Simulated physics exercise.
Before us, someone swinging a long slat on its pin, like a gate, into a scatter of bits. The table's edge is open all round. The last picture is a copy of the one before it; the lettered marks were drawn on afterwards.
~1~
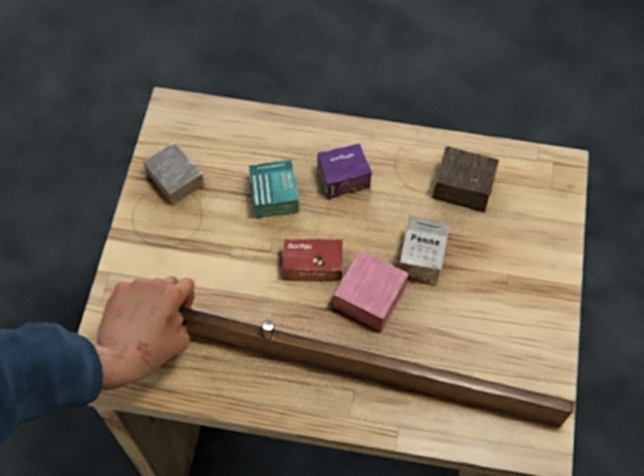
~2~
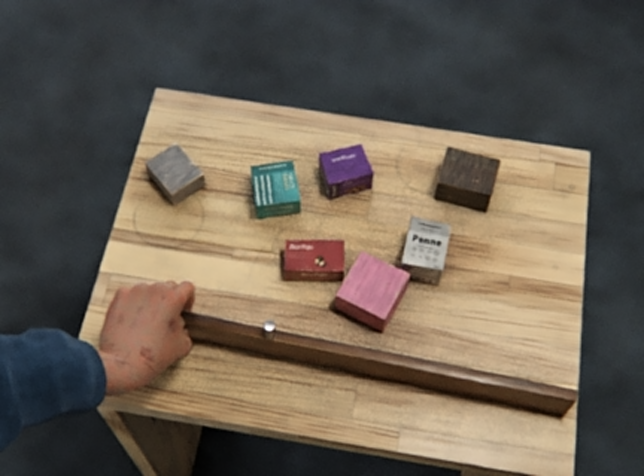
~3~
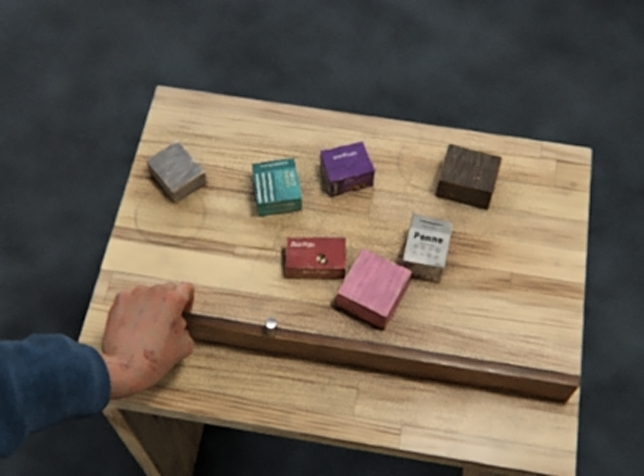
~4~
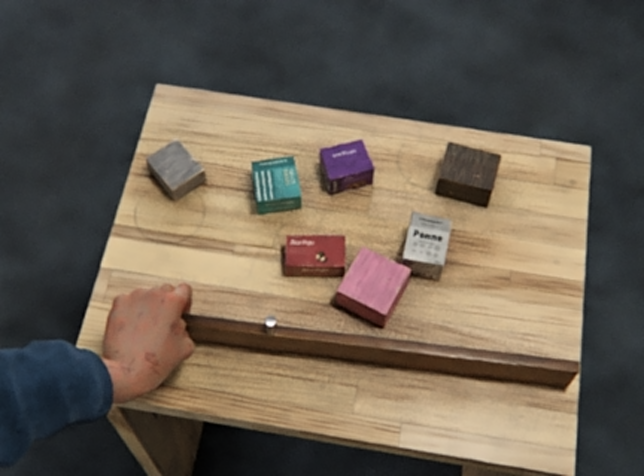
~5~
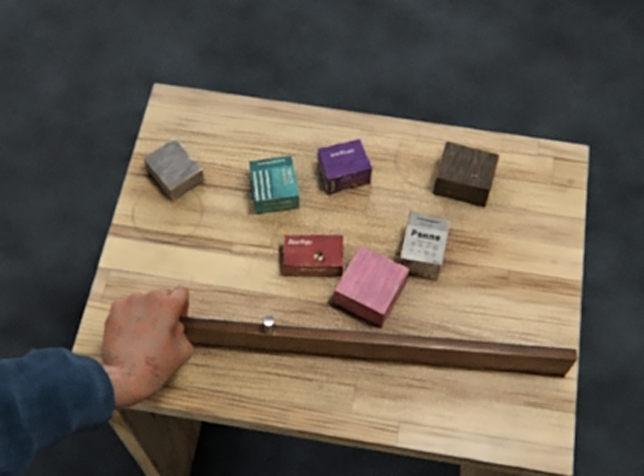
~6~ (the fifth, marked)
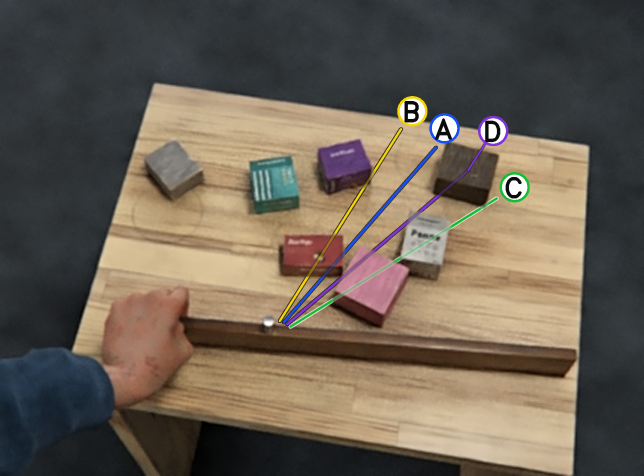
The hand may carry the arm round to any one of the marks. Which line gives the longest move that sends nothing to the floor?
Nothing falls up to A.
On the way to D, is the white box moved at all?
Yes.
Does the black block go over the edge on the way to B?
By then, yes.
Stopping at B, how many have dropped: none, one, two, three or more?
In all, one.
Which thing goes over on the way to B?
The black block.
On the copy, A at (364, 231); B at (344, 220); C at (397, 260); D at (381, 245).
On A. First, arm (420, 289); white box (425, 241); pink block (366, 270).
Then, arm (394, 244); black block (458, 164); white box (412, 212).
Finally, arm (365, 219); black block (421, 119); purple box (332, 162); nothing has fallen.
By contrast, B drops the black block; C is safe but short; D is safe but short.
